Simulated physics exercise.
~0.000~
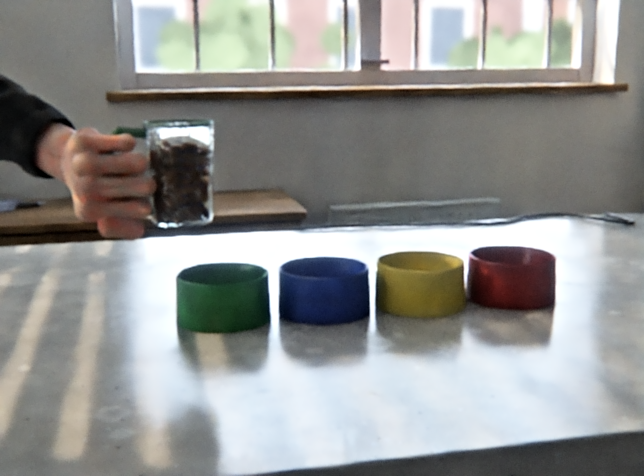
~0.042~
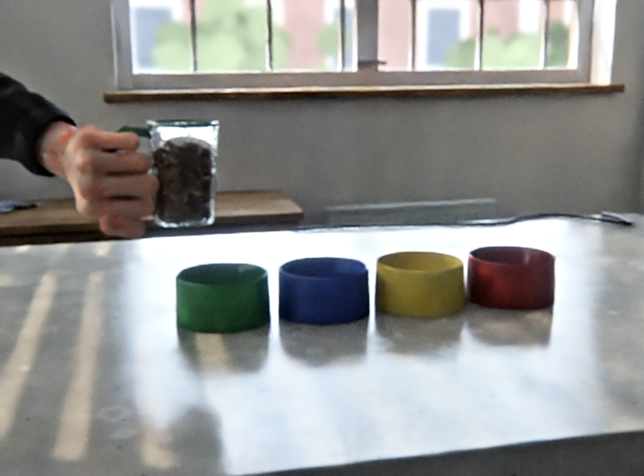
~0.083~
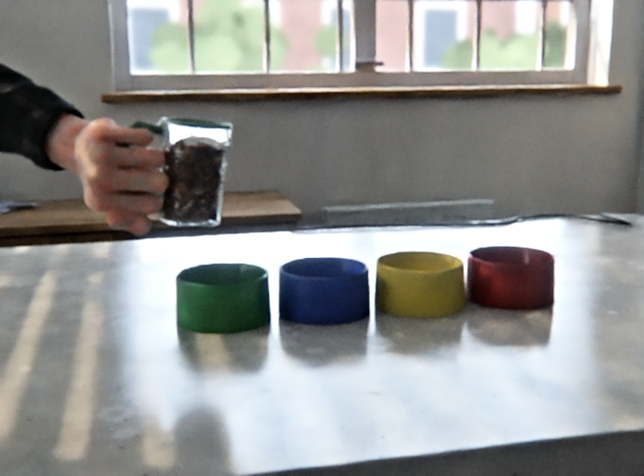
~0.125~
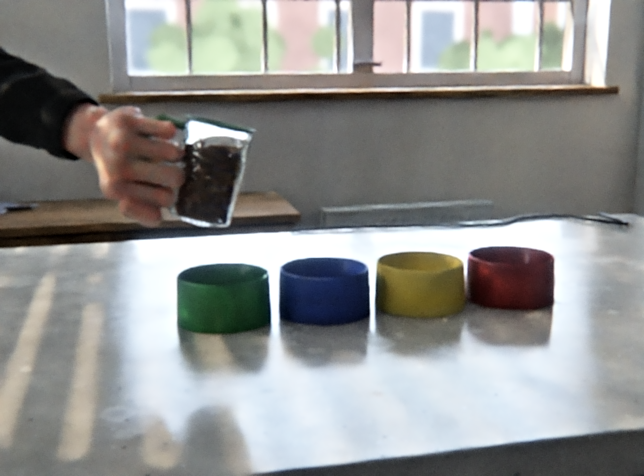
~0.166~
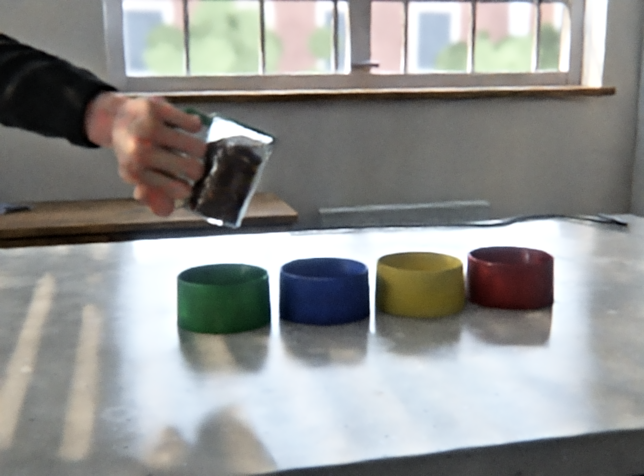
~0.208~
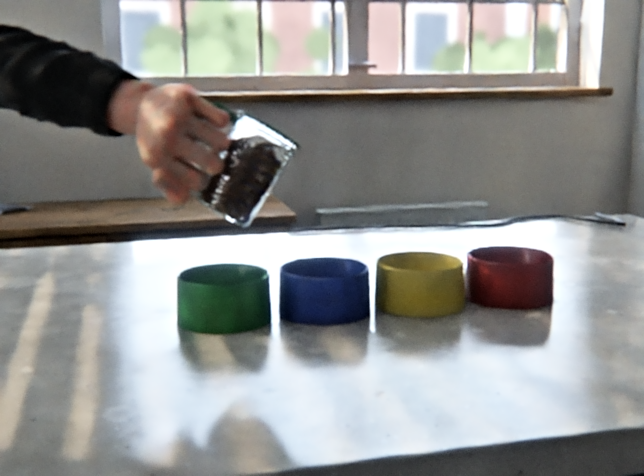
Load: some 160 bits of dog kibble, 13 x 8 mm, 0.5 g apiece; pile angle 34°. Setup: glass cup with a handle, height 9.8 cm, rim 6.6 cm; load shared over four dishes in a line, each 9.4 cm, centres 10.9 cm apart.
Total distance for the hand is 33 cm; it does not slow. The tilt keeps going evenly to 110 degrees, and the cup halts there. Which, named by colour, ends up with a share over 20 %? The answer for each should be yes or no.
Red - yes, blue - no, green - no, yellow - no, counter - yes.
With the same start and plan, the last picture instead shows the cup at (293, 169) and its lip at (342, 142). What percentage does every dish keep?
It'd finish with red at 50, blue at 0, green at 0 and yellow at 0.
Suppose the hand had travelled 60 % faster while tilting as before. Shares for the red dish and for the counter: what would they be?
Red: 40; counter: 60.
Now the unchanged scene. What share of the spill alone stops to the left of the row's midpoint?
It's close to 0 in a hundred.
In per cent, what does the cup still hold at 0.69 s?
I'd put it at roughly 85 per cent.
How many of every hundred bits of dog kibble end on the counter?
45 per cent.
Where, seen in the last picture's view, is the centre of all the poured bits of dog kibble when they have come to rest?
Roughly pixel (533, 287).
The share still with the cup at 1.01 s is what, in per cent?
Roughly 20 %.
After 0.50 s, tilt 93 degrees; cup holds 100 %.
Then, at 0.69 s, tilt 110 degrees; cup holds 85 %, red 10 %.
After 1.01 s, tilt 110 degrees; cup holds 20 %, red 35 %.
By 1.9 s all is still; red 50 %, blue 0 %, green 0 %, yellow 0 %, counter 45 %.
